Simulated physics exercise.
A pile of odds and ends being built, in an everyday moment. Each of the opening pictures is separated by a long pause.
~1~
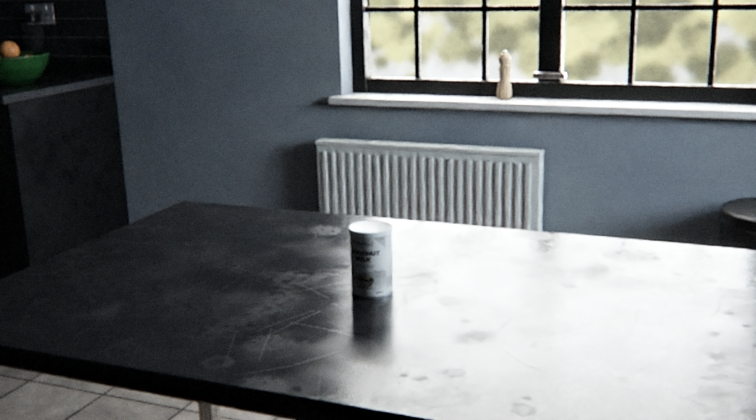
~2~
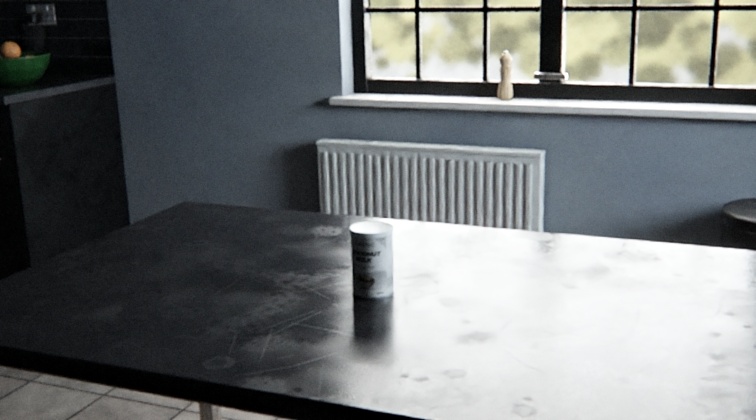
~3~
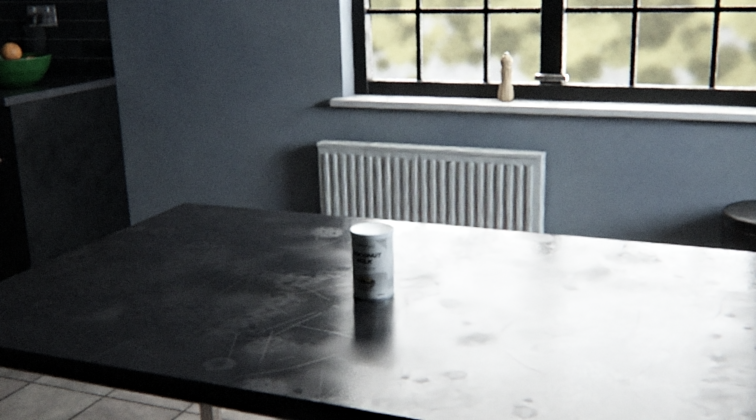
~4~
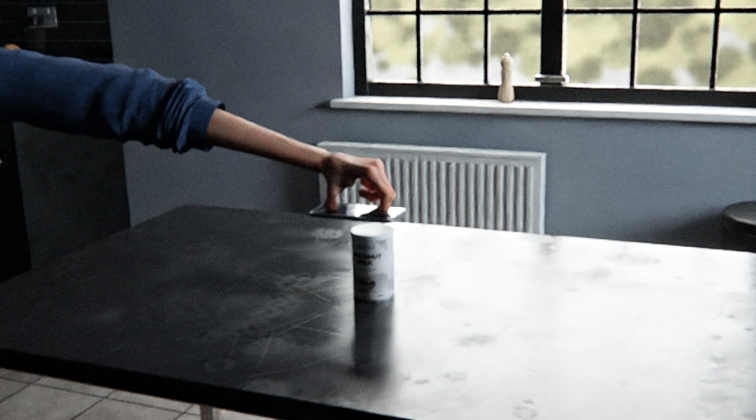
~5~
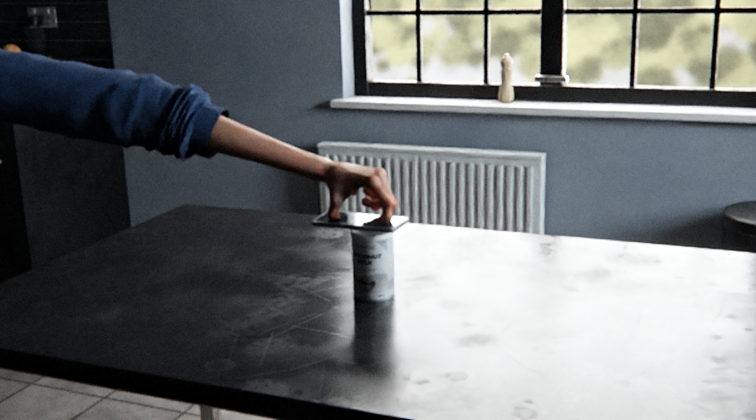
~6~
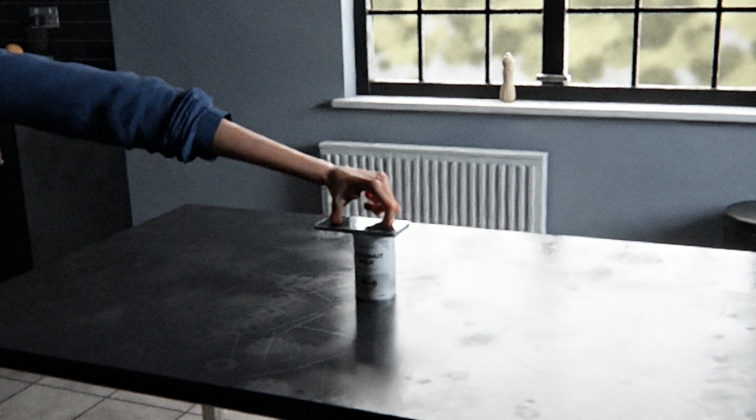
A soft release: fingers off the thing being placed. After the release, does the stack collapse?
No, steady.
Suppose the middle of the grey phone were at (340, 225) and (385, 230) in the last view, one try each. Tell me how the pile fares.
Result of try one: The pile tips over; result of try two: The pile remains stable.
Then, 0.30 s later than the last frame, all is still.
Then, 0.70 s later than the last frame, grey phone resting near (362, 226).
When it is over, both as before. End places, in pixels of the last picture, grey phone near (362, 226). The pile keeps its balance.
